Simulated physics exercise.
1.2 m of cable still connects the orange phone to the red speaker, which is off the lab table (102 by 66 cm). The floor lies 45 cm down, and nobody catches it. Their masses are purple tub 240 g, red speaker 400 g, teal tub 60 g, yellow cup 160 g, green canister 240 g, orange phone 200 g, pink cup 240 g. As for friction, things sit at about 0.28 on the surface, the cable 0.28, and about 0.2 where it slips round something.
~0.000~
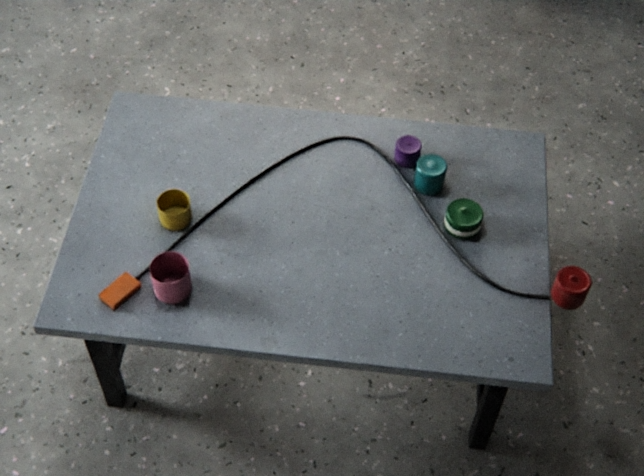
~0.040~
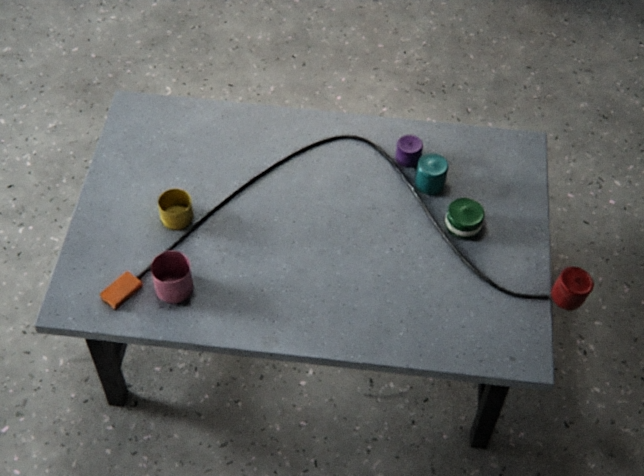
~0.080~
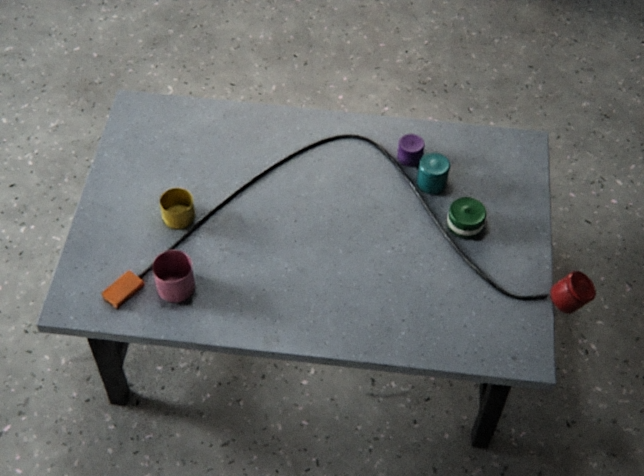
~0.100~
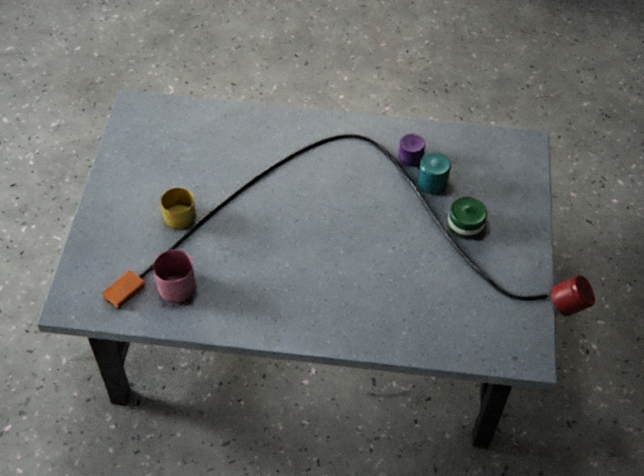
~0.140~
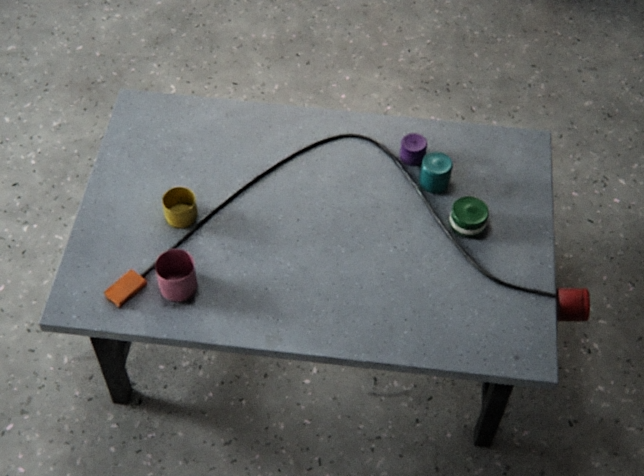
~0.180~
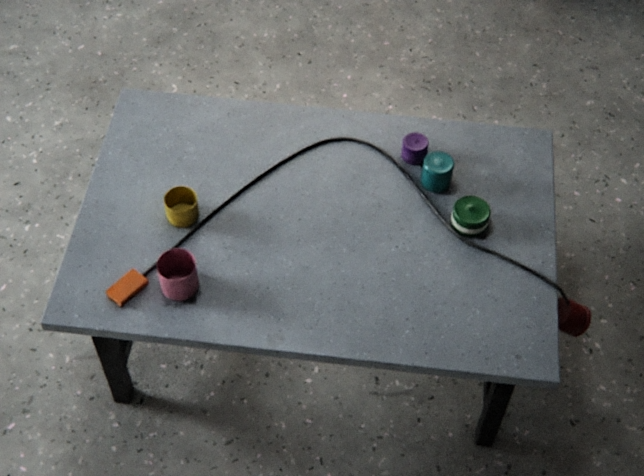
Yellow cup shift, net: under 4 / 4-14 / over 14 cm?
Under.
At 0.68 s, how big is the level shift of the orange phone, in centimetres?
I'd put it at close to 4 cm.
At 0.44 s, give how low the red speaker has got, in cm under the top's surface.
Depth below the top: Around 40 cm.
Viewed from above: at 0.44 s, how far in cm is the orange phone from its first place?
About 2 cm, measured level.
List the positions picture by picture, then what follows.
In the first frame, yellow cup (173, 202); cable runs through (495, 285) (421, 203) (356, 138) (264, 172) (179, 240).
In the second frame, red speaker (576, 280); cable runs through (495, 285) (357, 137) (181, 239).
In the third frame, red speaker (573, 293); cable runs through (495, 286) (359, 137) (182, 239).
In the fourth frame, red speaker (573, 296); cable runs through (496, 286) (359, 136) (183, 238).
In the fifth frame, red speaker (572, 305); cable runs through (501, 282) (361, 136) (185, 238).
In the sixth frame, yellow cup (180, 199); cable runs through (530, 270) (433, 208) (364, 142) (271, 169) (186, 237).
After 0.4 s, the cable's tail end at (161, 280); orange phone 3 cm off its start, pink cup 1 cm off its start, red speaker over the edge.
After 0.7 s, the cable's tail end at (164, 280); orange phone 3 cm off its start, pink cup 2 cm off its start, red speaker over the edge.
After 0.9 s, the cable's tail end at (164, 280); orange phone 3 cm off its start at (143, 280), pink cup 2 cm off its start at (179, 271), red speaker over the edge.
After 1.2 s, the cable's tail end at (164, 280); orange phone 3 cm off its start, pink cup 2 cm off its start, red speaker over the edge.
After 2.4 s, the cable's tail end at (164, 280); yellow cup 0 cm off its start at (181, 199), orange phone 3 cm off its start at (143, 280), pink cup 2 cm off its start at (179, 272), red speaker over the edge.
